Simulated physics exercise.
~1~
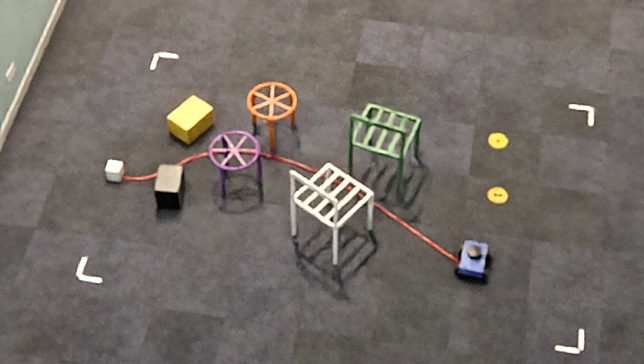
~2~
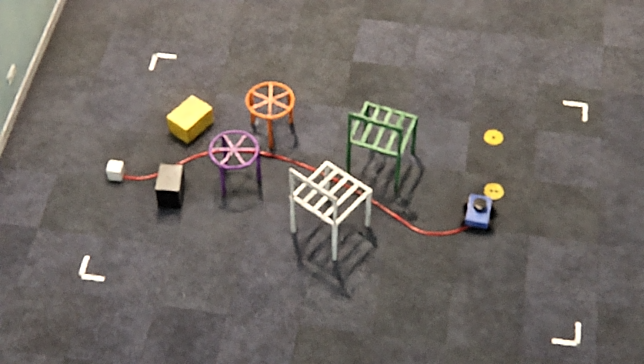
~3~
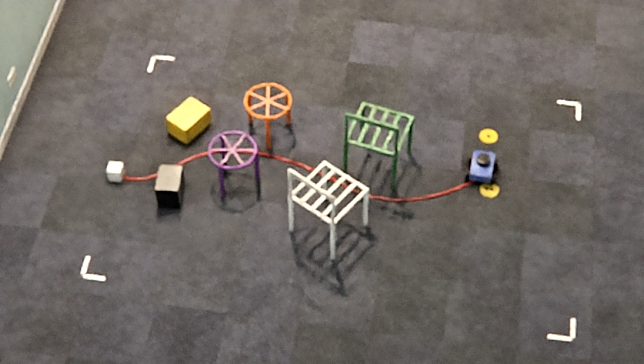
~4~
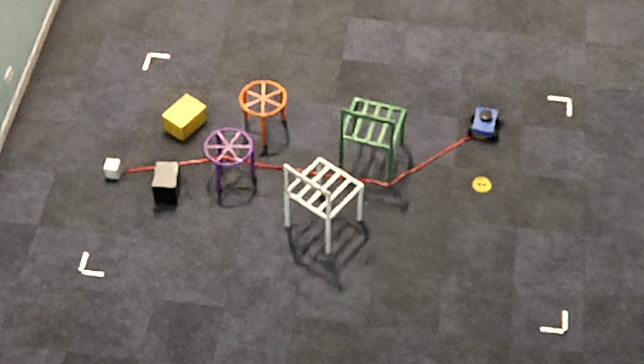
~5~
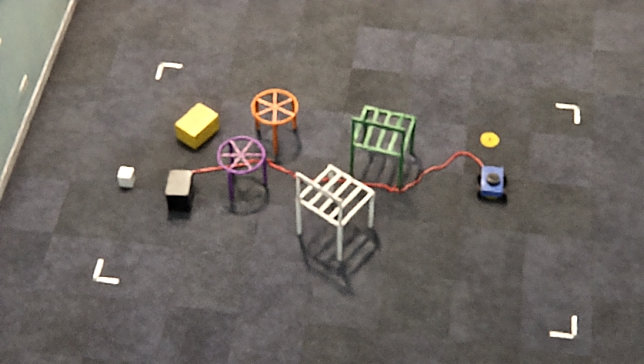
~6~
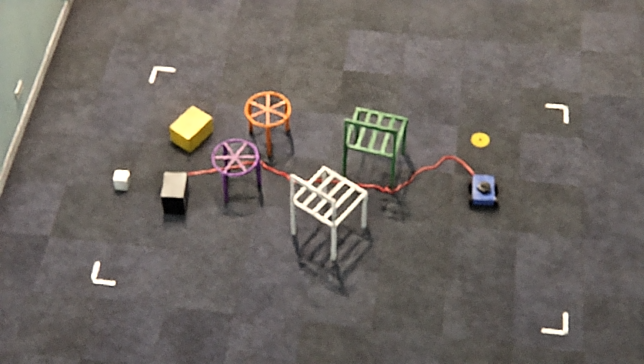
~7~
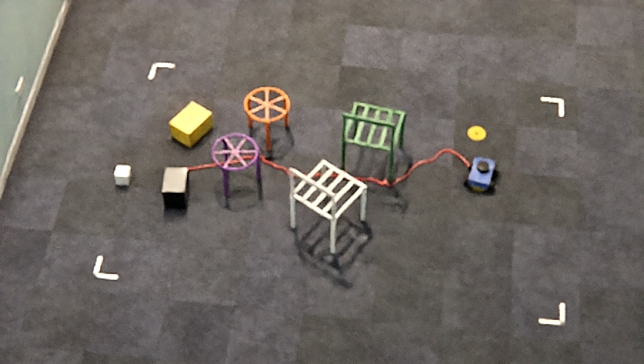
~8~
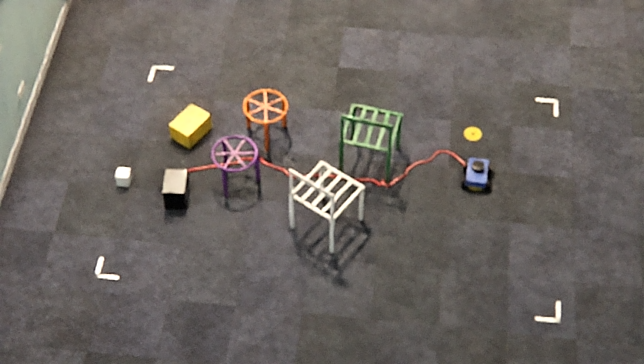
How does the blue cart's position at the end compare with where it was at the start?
At the start the cart sits below both yellow marks, towards the lower right. At the end it is farther up, just below the one yellow mark still visible.
